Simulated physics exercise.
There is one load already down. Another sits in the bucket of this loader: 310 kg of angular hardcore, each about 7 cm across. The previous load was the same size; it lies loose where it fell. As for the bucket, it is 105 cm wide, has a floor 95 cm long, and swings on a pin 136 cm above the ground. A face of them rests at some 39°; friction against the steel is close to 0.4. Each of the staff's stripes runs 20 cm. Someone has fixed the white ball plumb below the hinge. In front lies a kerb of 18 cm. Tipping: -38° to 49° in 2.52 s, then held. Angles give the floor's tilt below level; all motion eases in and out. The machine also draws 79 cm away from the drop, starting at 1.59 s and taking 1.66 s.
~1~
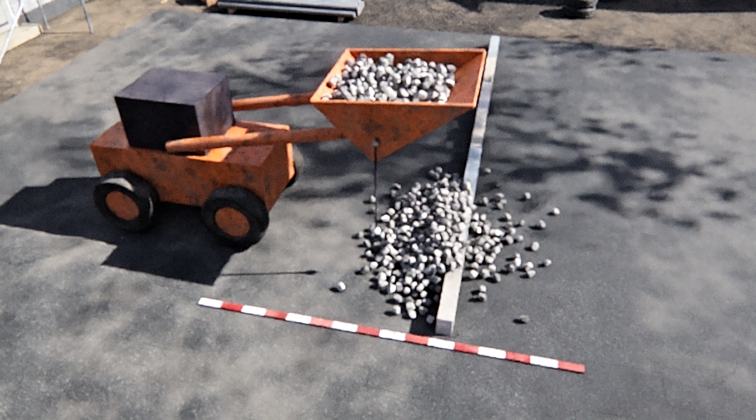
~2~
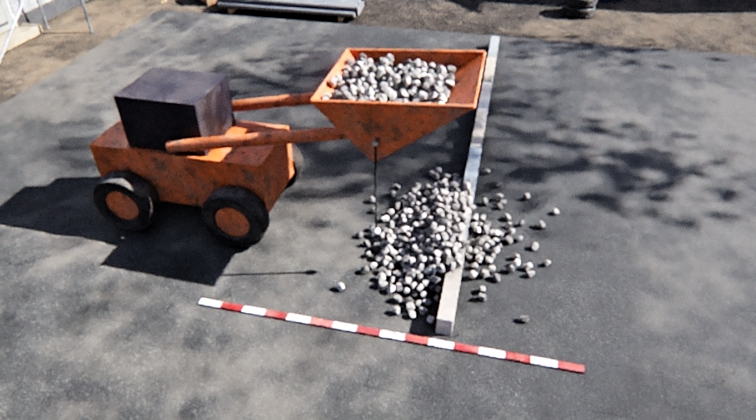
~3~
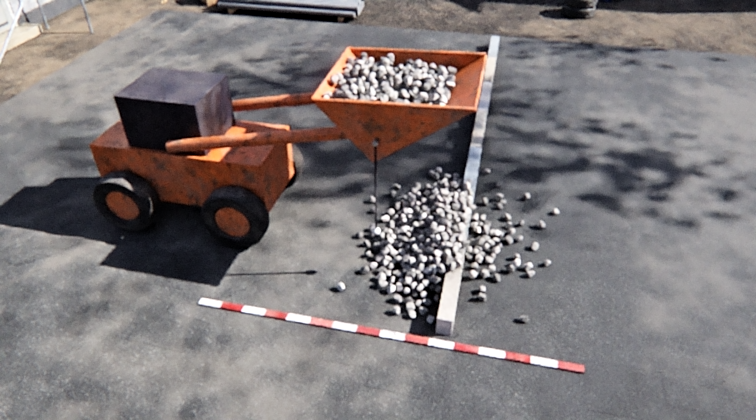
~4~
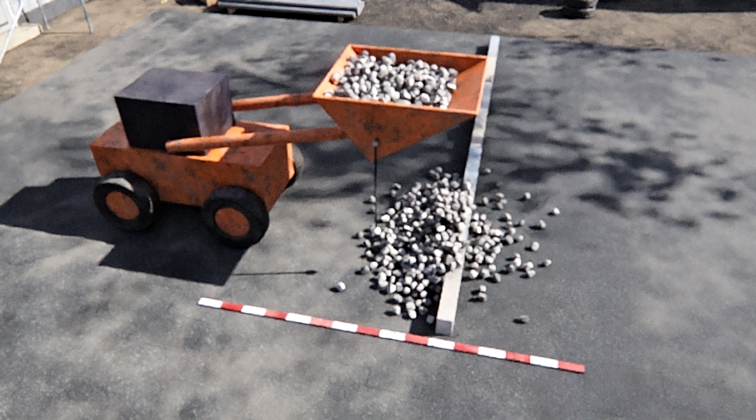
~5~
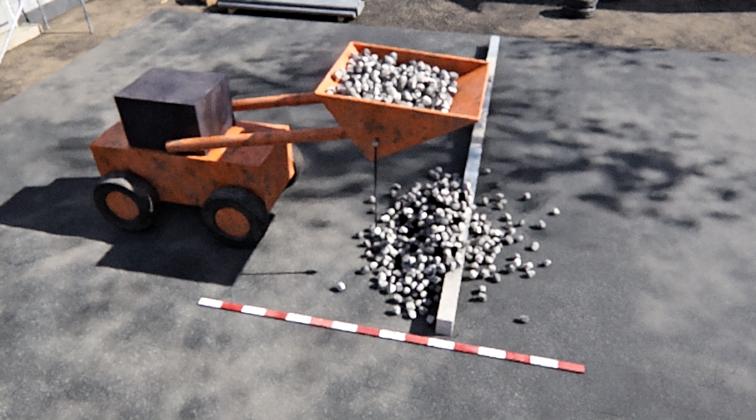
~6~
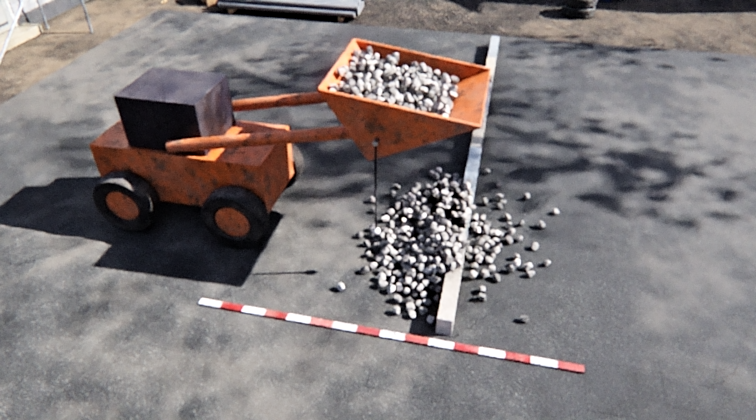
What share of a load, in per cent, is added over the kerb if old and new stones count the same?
I would say 33 percent.
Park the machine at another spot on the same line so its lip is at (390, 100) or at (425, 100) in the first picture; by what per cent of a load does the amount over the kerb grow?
Some 0 percent, and then 0 percent.
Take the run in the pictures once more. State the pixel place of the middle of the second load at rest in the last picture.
In the last view, about pixel (435, 230).
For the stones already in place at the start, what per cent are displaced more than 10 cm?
Near 5 per cent, I reckon.
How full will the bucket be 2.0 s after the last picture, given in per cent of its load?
It holds some 0 percent.
Then, 1.3 s after the last picture the floor is at 35°; in per cent of one load, 89 in the bucket, 101 on this side of the kerb, 10 over the kerb; the foremost stones are at (536, 247).
Then, 2.0 s after the last picture the floor is at 49°; in per cent of one load, 0 in the bucket, 160 on this side of the kerb, 40 over the kerb; the foremost stones are at (564, 254).
Then, 3.1 s after the last picture the floor is at 49°; in per cent of one load, 0 in the bucket, 157 on this side of the kerb, 43 over the kerb; the foremost stones are at (586, 265).
Then, 5.7 s after the last picture the floor is at 49°; in per cent of one load, 0 in the bucket, 157 on this side of the kerb, 43 over the kerb; the foremost stones are at (586, 265). Net gain over the kerb, 33.
